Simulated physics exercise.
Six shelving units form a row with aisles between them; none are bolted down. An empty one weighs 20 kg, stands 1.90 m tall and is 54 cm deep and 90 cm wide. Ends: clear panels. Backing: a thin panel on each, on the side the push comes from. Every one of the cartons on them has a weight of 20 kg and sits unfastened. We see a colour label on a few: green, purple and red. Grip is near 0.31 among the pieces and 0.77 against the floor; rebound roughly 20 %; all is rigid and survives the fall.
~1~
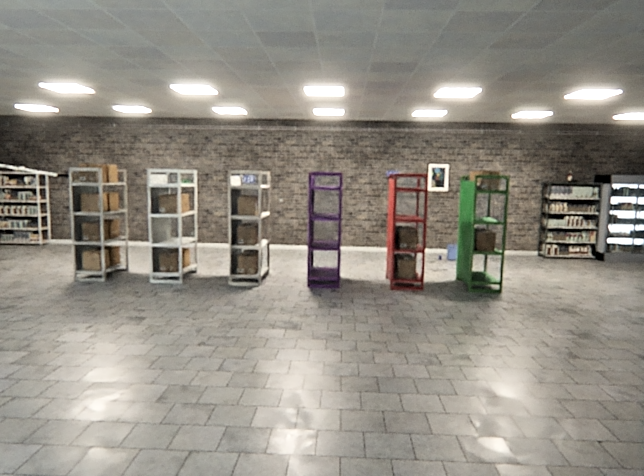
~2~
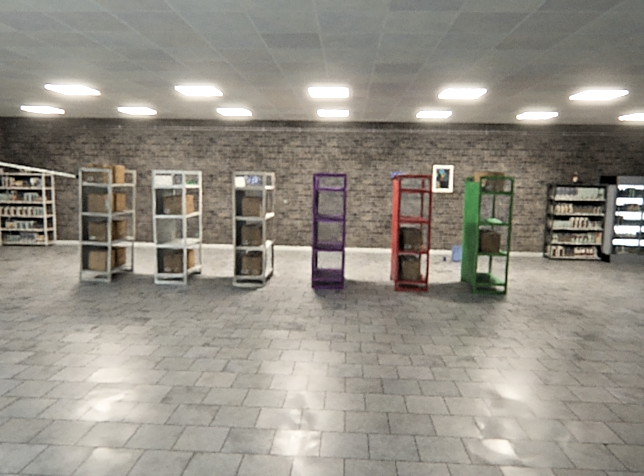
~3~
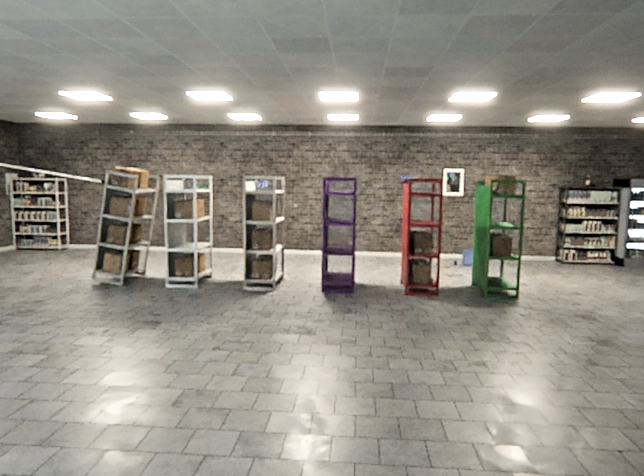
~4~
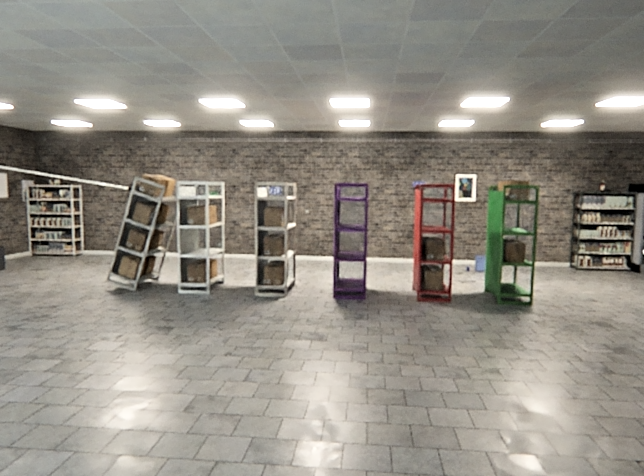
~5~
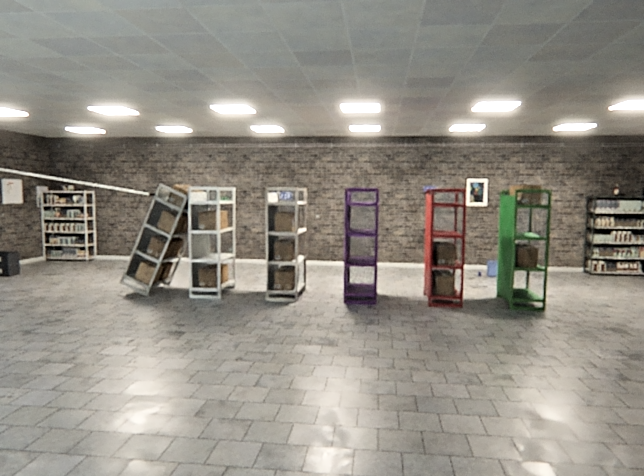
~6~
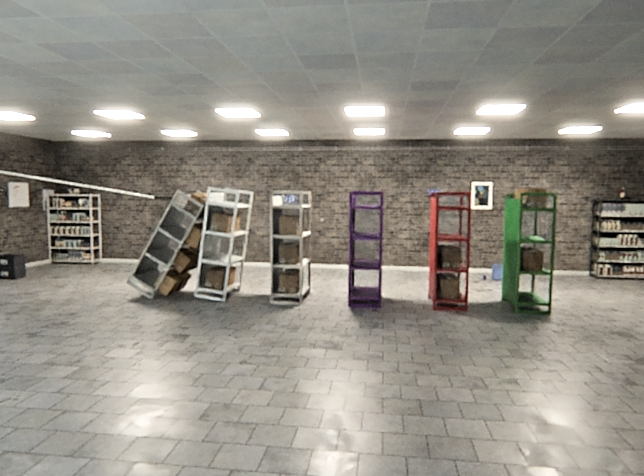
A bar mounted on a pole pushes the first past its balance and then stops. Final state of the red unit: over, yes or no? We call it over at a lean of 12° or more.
Yes.
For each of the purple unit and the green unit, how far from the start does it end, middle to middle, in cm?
Purple: 100 cm, green: 20 cm.
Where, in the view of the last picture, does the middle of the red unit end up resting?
About (479, 249) in the last picture.
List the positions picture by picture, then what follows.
In the first frame (pixels give the middle of a visible side; the camera pans a little), pole end (58, 175) 15 cm from the first unit; red unit (409, 233); purple unit (324, 231); green unit (489, 235); none of the others has stirred.
In the second frame, pole end (77, 177) pushing; red unit (414, 234).
In the third frame, pole end (102, 182) pushing; red unit (424, 238); none of the others has stirred.
In the fourth frame, pole end (129, 189) pushing; red unit (436, 244); none of the others has stirred.
In the fifth frame, pole end (150, 194) stopped; red unit (447, 249); none of the others has stirred.
In the sixth frame, pole end (155, 198) stopped; red unit (452, 252); green unit (536, 254); purple unit (365, 250); steepest lean 8°, the unit at (216, 245); one has shifted.
Then, 0.22 s past the last view, 6 cartons spilt or dropped; 1 of the 5 other units over; red unit unmoved.
Then, 0.68 s past the last view, 10 cartons spilt or dropped; 2 of the 5 other units over; red unit unmoved.
Then, 1.14 s past the last view, 16 cartons spilt or dropped; 3 of the 5 other units over; red unit unmoved; purple unit 27° from how it stood.
Then, 1.84 s past the last view, 18 cartons spilt or dropped; 4 of the 5 other units over; red unit 26° from how it stood; purple unit 40° from how it stood.
In the end, 22 cartons spilt or dropped; 4 of the 5 other units over; red unit 29° from how it stood; purple unit 42° from how it stood; green unit 13 cm from its place. One left standing. From the last view, middles, red unit near (479, 249), purple unit near (424, 252).
